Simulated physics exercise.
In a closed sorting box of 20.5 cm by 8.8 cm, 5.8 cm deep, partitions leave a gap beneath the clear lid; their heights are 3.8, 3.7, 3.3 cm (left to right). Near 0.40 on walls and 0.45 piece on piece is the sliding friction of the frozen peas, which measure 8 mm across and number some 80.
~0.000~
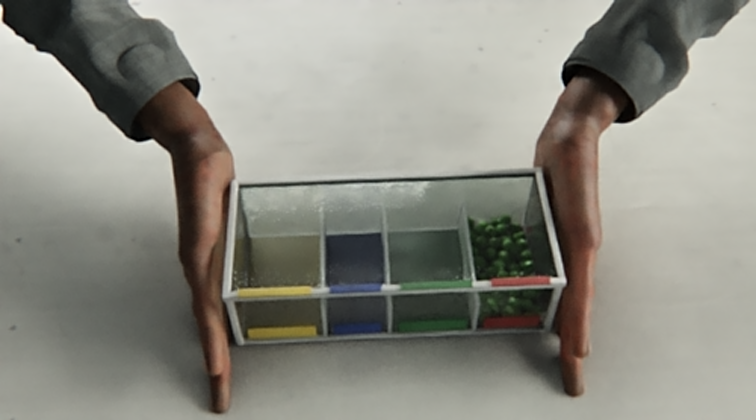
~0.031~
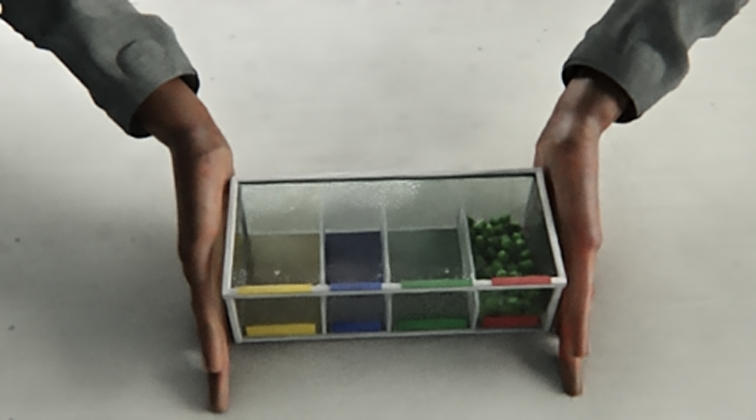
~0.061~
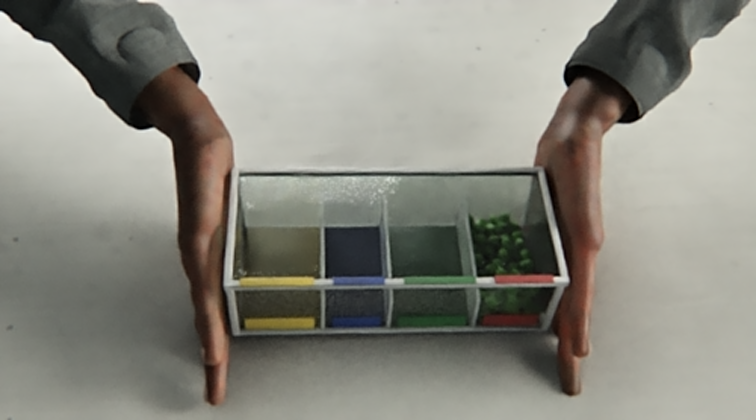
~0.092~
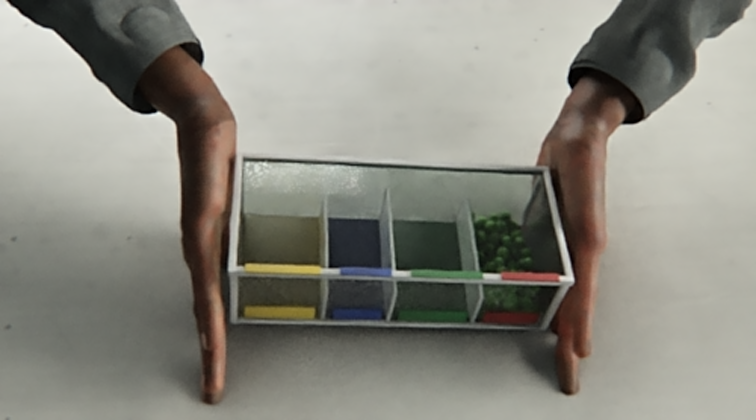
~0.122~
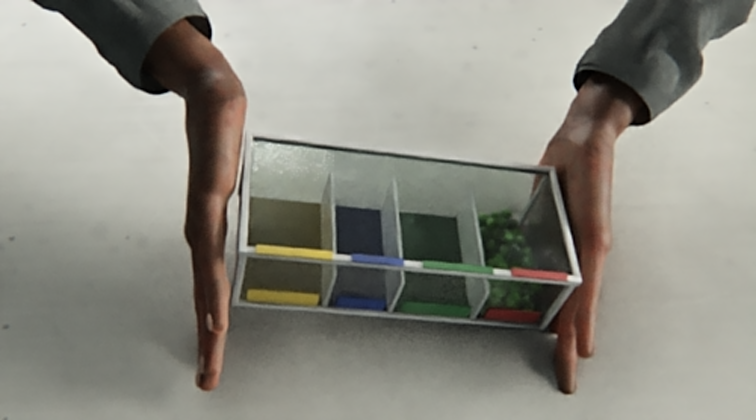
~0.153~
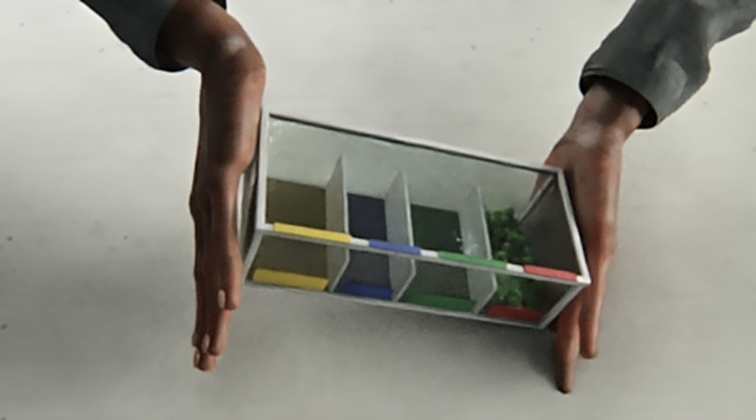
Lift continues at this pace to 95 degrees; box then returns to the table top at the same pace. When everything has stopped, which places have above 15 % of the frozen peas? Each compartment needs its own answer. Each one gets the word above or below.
Red: Crosses the line; blue: Stays behind the line; green: Stays behind the line; yellow: Stays behind the line.
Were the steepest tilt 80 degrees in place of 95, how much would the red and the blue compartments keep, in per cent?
The red compartment would hold 100 per cent, the blue one 0 per cent.
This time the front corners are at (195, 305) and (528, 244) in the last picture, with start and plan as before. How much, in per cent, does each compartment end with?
That leaves red with 10 percent, blue with 20, green with 25 and yellow with 45 percent.
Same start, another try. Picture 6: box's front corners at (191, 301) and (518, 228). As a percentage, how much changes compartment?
Roughly 100 per cent.
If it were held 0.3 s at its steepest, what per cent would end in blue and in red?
Blue 0; red 100.
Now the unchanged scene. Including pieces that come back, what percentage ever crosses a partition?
The share is close to 0 percent.
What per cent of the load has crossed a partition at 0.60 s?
0 percent.
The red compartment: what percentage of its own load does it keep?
That compartment keeps close to 100 per cent of its own pieces.
Then, at 0.60 s, tilt 95 degrees; red 100 %.
After 0.90 s, tilt 40 degrees; red 100 %.
After 1.30 s, tilt 0 degrees; red 100 %.
By 1.6 s all is still; red 100 %, blue 0 %, green 0 %, yellow 0 %.
